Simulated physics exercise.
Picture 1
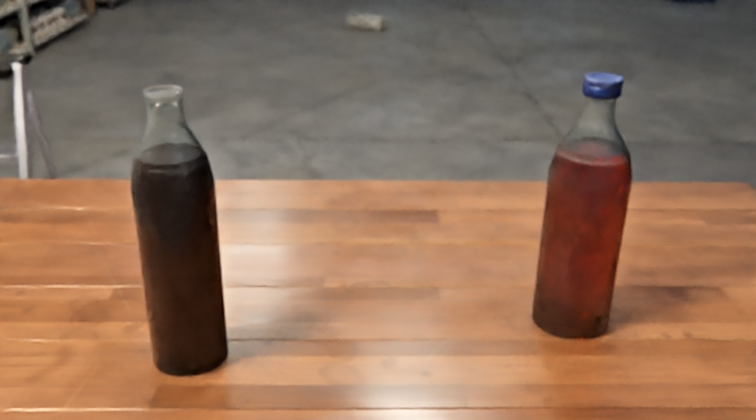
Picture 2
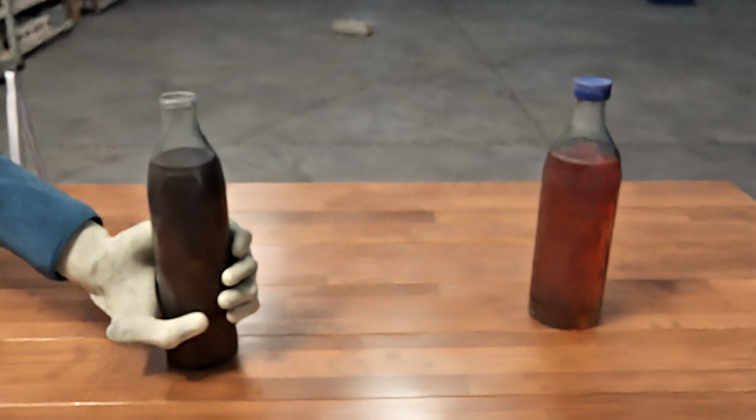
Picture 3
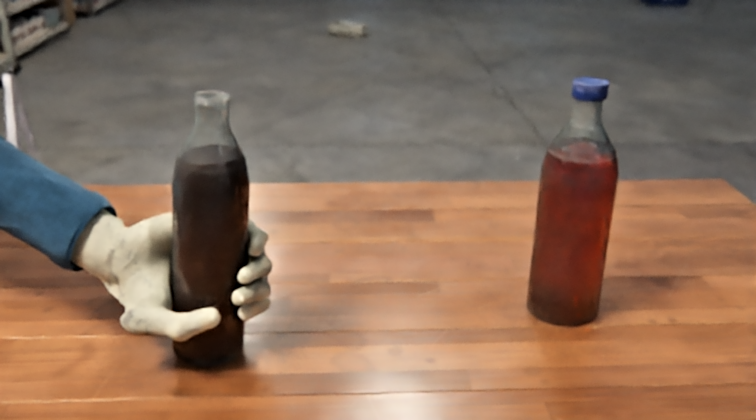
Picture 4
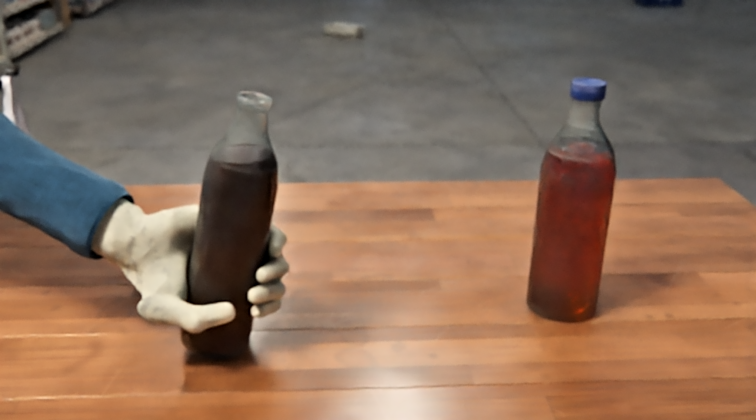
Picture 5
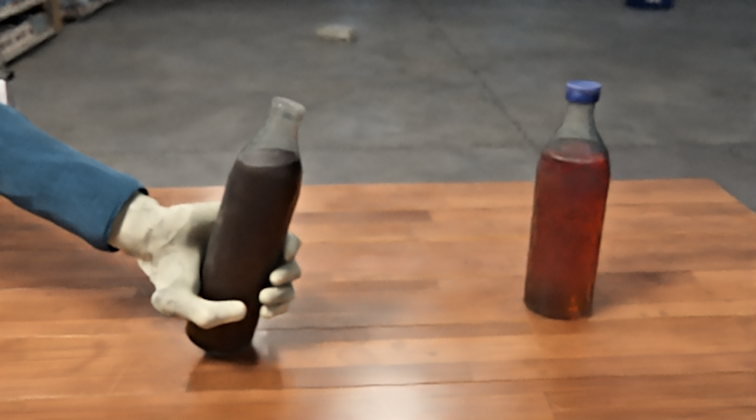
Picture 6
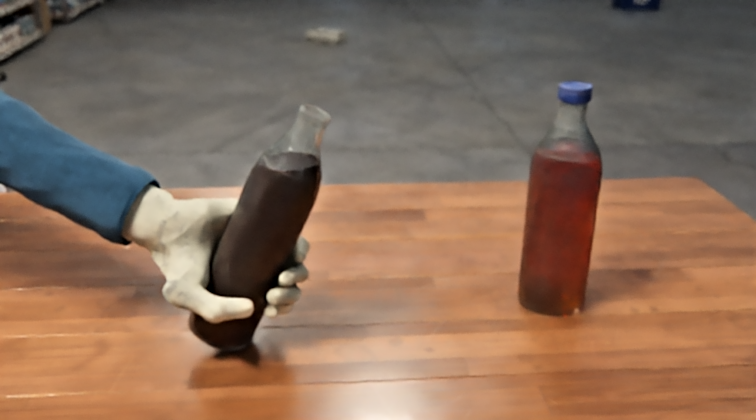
On a wooden table, a gloved hand grips the open dark bottle and tilts it right.
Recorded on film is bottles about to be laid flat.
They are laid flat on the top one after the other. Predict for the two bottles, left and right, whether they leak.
Left: Leaks. Right: Stays leak-free.
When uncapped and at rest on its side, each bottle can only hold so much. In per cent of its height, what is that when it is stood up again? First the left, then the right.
Around 24 percent for the first, 26 percent for the second.
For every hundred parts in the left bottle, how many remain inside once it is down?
Roughly 30 %.
Shortly, the left bottle is nearly down; left bottle, it leaks.
Then, the left bottle lies flat; left bottle, it leaks.
At the finish, both lie flat; left bottle, it leaks; right bottle, no leak.
